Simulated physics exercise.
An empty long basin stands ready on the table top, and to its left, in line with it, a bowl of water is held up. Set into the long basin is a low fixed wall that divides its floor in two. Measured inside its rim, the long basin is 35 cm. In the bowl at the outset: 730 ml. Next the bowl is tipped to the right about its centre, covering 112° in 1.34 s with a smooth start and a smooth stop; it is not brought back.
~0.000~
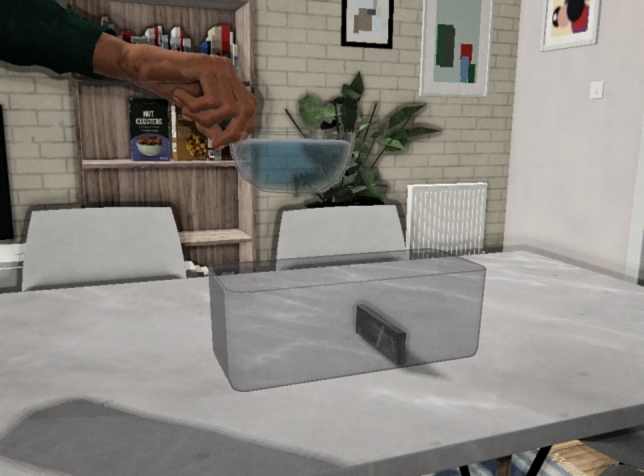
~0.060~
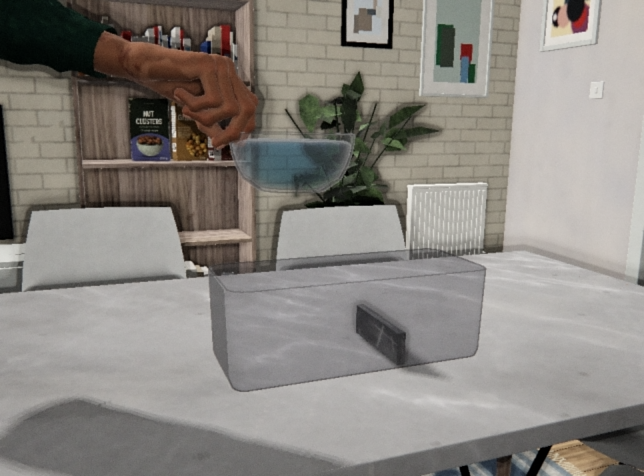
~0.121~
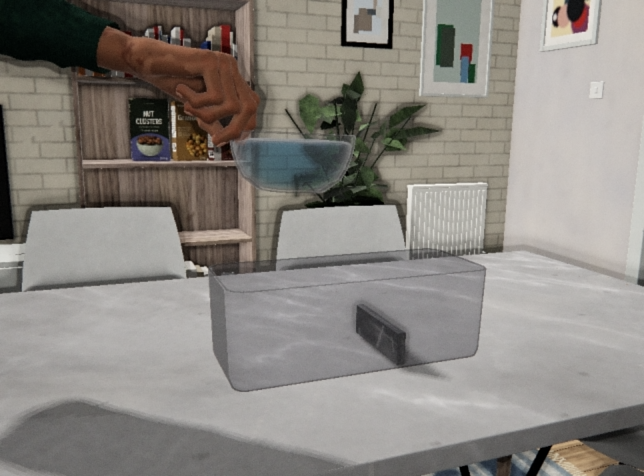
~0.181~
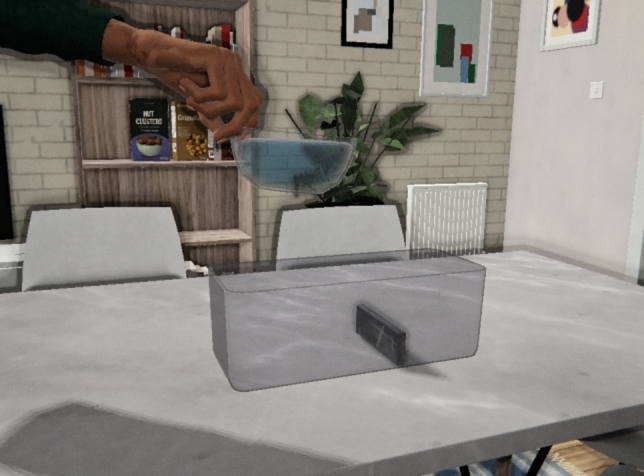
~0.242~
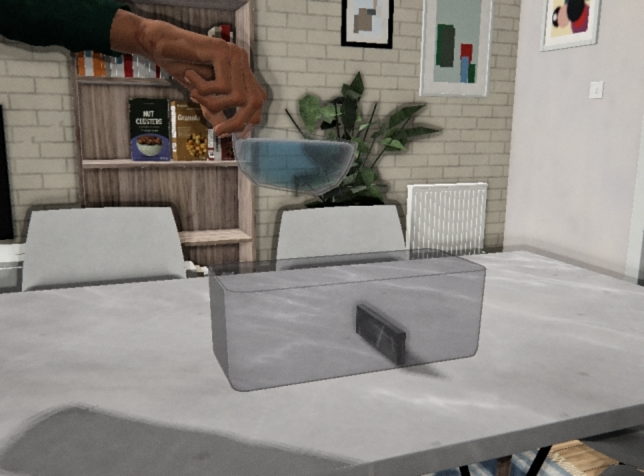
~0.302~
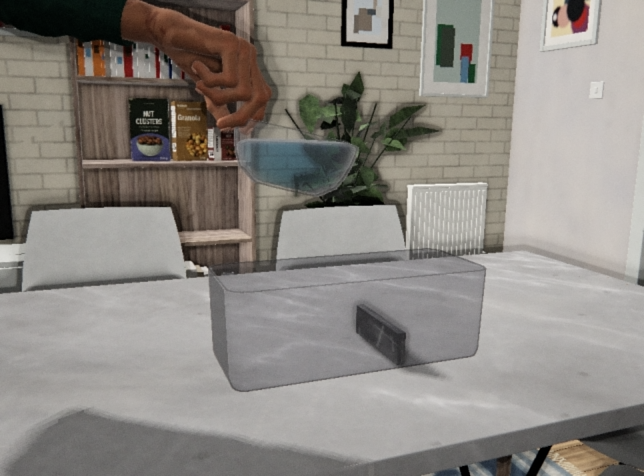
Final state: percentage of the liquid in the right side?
Approximately 68 %.
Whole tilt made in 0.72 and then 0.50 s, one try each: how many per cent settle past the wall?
Near 50 in a hundred on the first go and near 40 in a hundred on the second.
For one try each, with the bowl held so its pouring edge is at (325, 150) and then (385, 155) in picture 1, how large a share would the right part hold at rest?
In order, 30 and 85 per cent.
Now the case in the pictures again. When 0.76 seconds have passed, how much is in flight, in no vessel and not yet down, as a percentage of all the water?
Some 34 per cent.
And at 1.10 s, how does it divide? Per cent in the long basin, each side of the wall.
26 per cent left and 68 right, roughly.
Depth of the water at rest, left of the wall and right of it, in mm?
Some 8 mm on the left and 34 mm on the right.
Then, 0.76 s in, the tilt is 68° and 34 per cent is still to pour, 3 is left of the wall and 28 right of it.
Then, 1.10 s in, the tilt is 104° and 1 per cent is still to pour, 27 is left of the wall and 68 right of it.
Then, 1.46 s in, the tilt is 112° and 0 per cent is still to pour, 31 is left of the wall and 68 right of it.
Then, 1.84 s in, the tilt is 112° and 0 per cent is still to pour, 31 is left of the wall and 68 right of it.
Finally, 31 per cent lies left of the wall, 68 right of it and 1 outside.
